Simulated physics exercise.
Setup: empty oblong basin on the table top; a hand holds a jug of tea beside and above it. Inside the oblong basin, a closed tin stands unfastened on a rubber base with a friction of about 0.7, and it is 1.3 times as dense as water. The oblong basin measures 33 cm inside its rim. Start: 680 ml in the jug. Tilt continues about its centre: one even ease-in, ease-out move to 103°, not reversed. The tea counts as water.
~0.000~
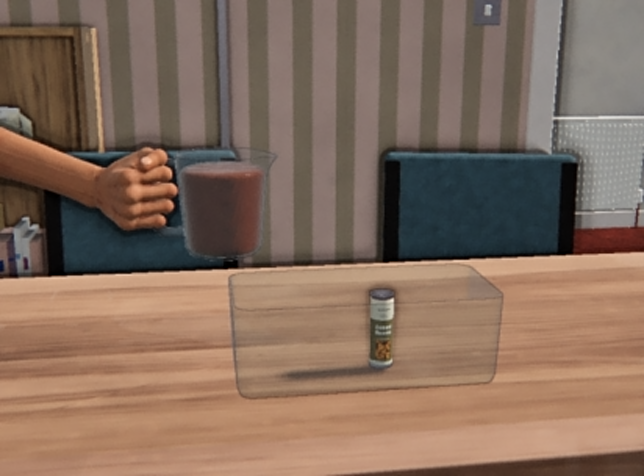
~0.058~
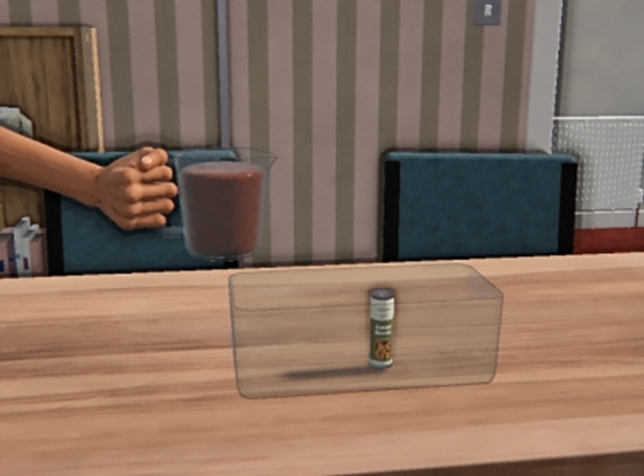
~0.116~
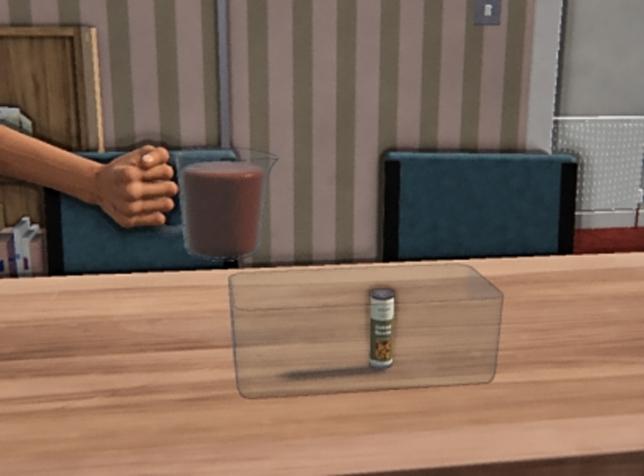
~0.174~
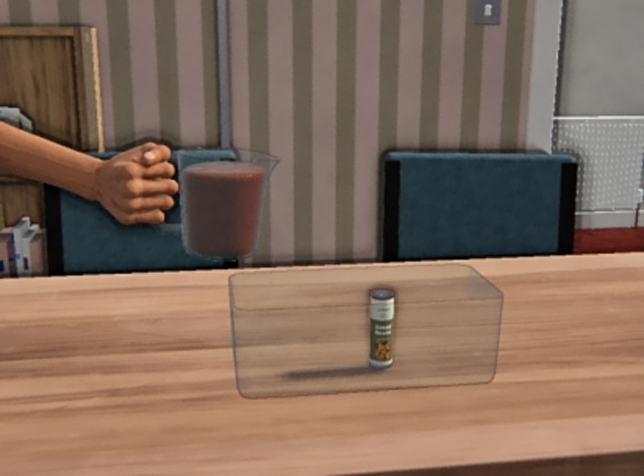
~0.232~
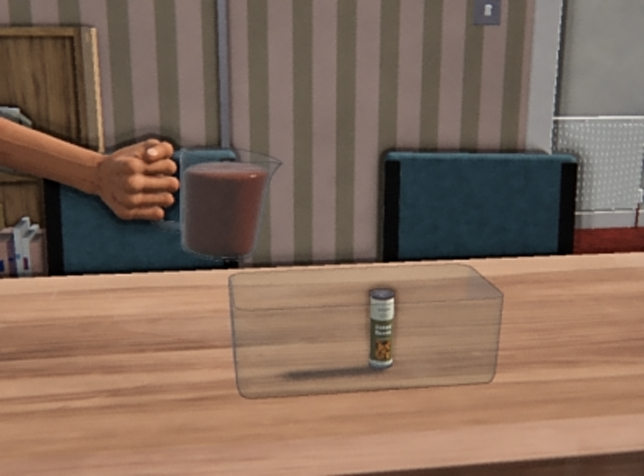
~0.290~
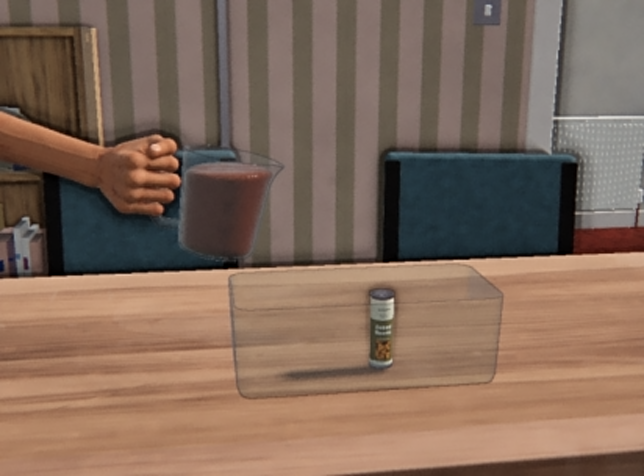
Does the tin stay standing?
Upright.
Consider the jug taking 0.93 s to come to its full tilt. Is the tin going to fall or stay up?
Then the tin does not tip.
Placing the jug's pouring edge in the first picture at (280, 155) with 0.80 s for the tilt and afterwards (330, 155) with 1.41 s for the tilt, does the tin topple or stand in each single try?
Trial 1 - tin stays standing; trial 2 - tin tips.
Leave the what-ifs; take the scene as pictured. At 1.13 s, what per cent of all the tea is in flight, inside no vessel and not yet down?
Close to 14 in every hundred parts.
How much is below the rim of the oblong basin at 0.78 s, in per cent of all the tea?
I'd estimate some 6 percent of the liquid.
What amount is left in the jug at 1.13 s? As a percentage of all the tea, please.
Remaining share: Approx. 28 %.
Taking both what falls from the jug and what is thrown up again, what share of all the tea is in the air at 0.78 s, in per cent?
Some 12 per cent, I reckon.
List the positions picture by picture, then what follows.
In the first frame, tilt 0°; pouring edge (278, 155); surface from (180, 170) to (265, 168); the oblong basin's rim runs from (231, 293) to (486, 281); the tin's top is at (382, 297).
In the second frame, tilt 0°; pouring edge (278, 155); surface from (180, 169) to (265, 168).
In the third frame, tilt 2°; pouring edge (279, 156); surface from (181, 169) to (266, 168).
In the fourth frame, tilt 4°; pouring edge (281, 158); surface from (181, 169) to (268, 168).
In the fifth frame, tilt 7°; pouring edge (283, 161); surface from (184, 170) to (270, 169).
In the sixth frame, tilt 10°; pouring edge (285, 165); surface from (186, 170) to (274, 169).
Then, 0.78 s in, the tilt is 60° and 81 per cent is still to pour; the tin stands where it began.
Then, 1.13 s in, the tilt is 93° and 28 per cent is still to pour; the tin stands where it began.
Then, 1.50 s in, the tilt is 103° and 1 per cent is still to pour; the tin stands where it began.
Then, 1.91 s in, the tilt is 103° and 0 per cent is still to pour; the tin stands where it began.
Finally, the tin stands where it began.
